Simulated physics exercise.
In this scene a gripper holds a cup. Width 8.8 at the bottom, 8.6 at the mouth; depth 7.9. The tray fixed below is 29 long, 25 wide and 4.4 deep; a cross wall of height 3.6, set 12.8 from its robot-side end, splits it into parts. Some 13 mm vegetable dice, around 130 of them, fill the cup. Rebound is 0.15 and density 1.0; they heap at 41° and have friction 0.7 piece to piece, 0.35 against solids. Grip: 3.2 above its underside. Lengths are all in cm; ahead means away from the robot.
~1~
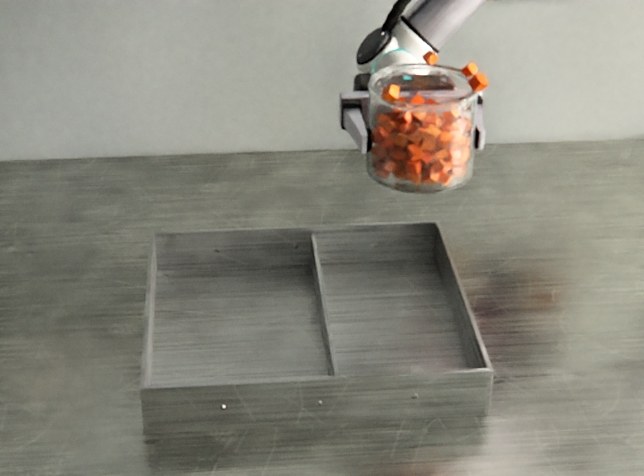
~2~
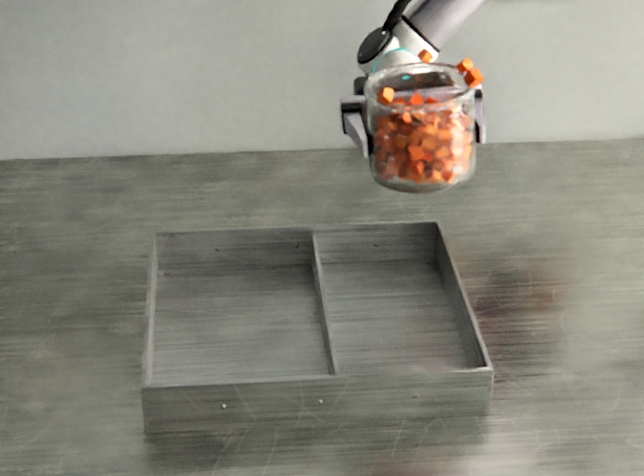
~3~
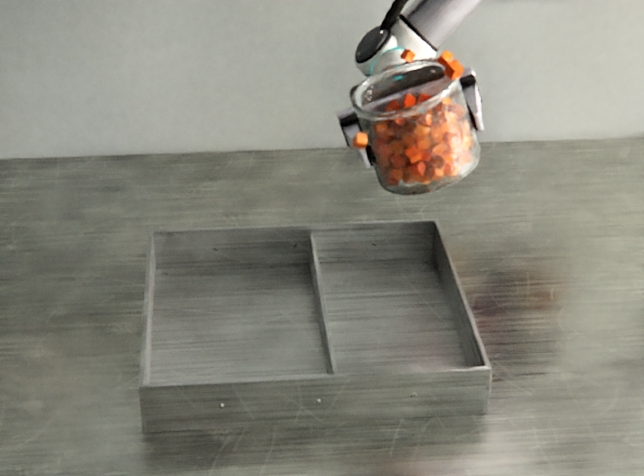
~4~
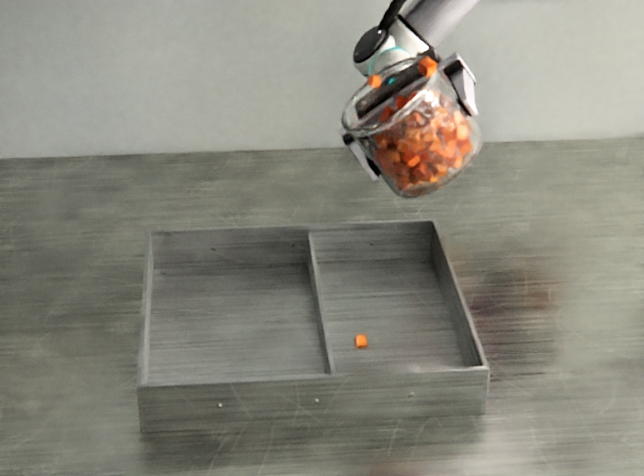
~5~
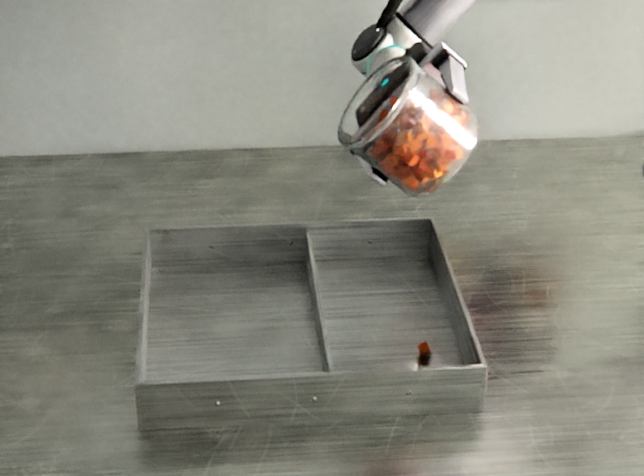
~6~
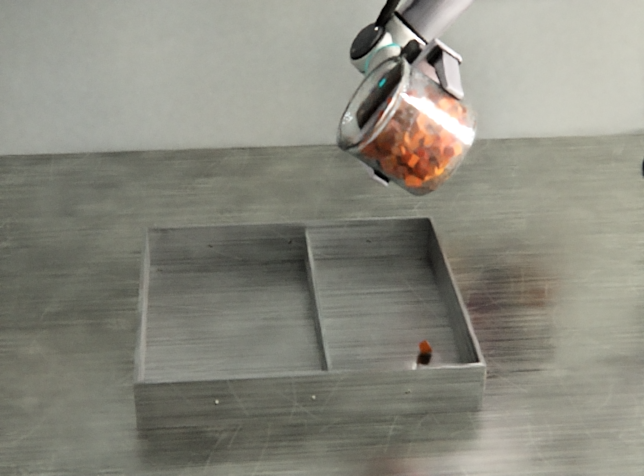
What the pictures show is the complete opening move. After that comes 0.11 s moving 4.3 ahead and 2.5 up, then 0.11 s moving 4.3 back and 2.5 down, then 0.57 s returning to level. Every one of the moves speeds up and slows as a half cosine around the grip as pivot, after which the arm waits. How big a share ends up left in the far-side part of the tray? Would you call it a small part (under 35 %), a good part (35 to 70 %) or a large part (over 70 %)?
I'd call it a small part.
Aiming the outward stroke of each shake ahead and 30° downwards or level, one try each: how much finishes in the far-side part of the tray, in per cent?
Near 0 and 15 percent respectively.
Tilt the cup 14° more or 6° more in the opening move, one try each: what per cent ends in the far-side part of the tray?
Estimates, in order: 55 % and 40 %.
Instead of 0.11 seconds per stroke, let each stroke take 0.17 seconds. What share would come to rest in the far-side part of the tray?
In that case it would be near 0 percent.
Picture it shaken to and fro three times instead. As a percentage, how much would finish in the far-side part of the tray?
About 50 per cent in that case.
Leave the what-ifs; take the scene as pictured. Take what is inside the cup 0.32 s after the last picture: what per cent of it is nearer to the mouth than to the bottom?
About 40 percent.
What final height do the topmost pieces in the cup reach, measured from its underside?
The top sits some 7.0 cm up.
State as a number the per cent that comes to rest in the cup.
My estimate would be some 70 percent.
Then, 0.32 s after the last picture, tilted 50° forward, highest piece 22 above the table; 88 in the cup, 8 in the far-side part, 2 in the robot-side part, 28 in flight or on a rim.
Then, 0.63 s after the last picture, tilted 10° forward, highest piece 25 above the table; 88 in the cup, 34 in the far-side part, 4 in the robot-side part.
Then, 0.99 s after the last picture, level, highest piece 25 above the table; 88 in the cup, 34 in the far-side part, 4 in the robot-side part.
Then, 2.04 s after the last picture, level, highest piece 25 above the table; 88 in the cup, 34 in the far-side part, 4 in the robot-side part.
Final count, 88 in the cup, 34 in the far-side part, 4 in the robot-side part. That is 27 % in the far-side part of the tray.
